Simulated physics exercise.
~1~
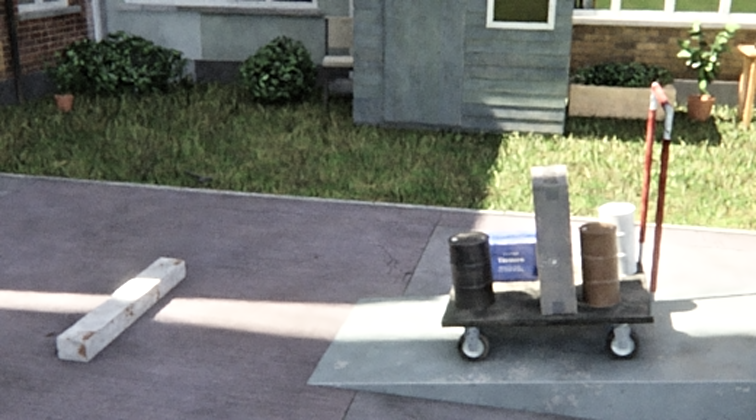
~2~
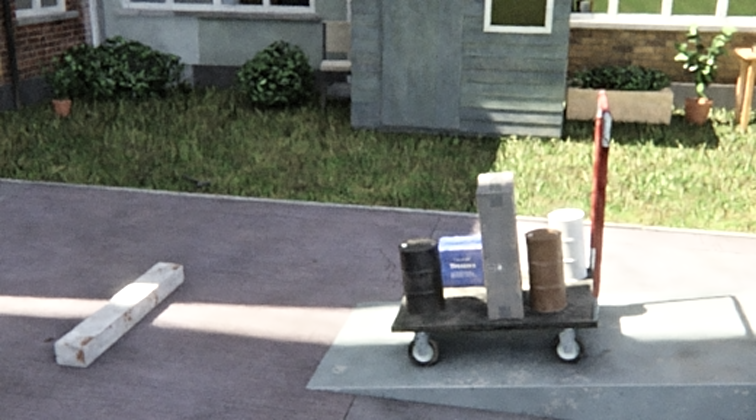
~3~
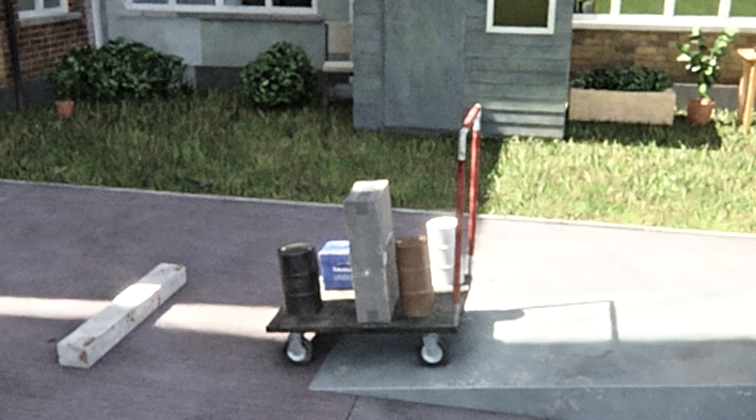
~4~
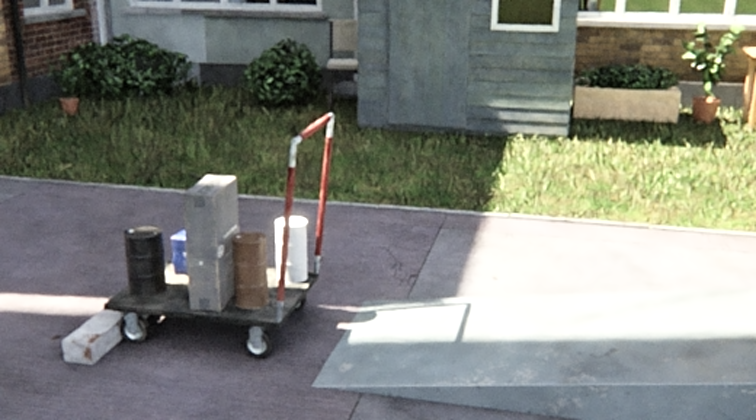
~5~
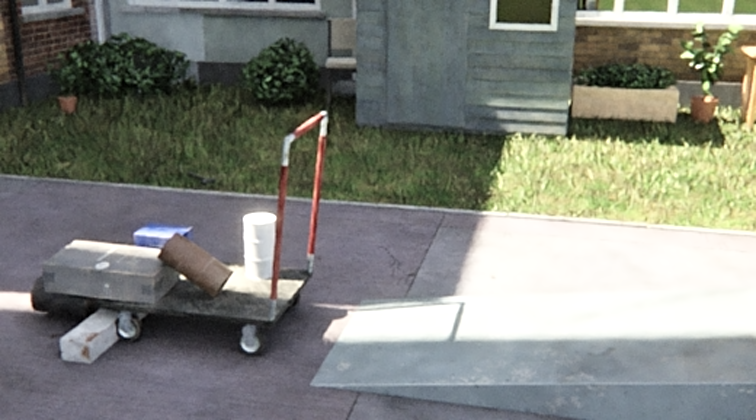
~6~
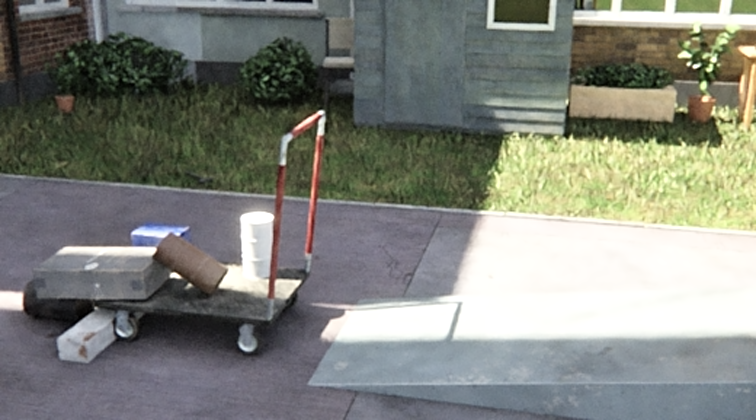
A flat trolley with a red handle rolled left off a ramp, carrying canisters, a blue parcel and a tall grey box, and stopped at a pale kerb. The box and black canister toppled off the front, the brown one tipped over aboard, and the white stayed upright.
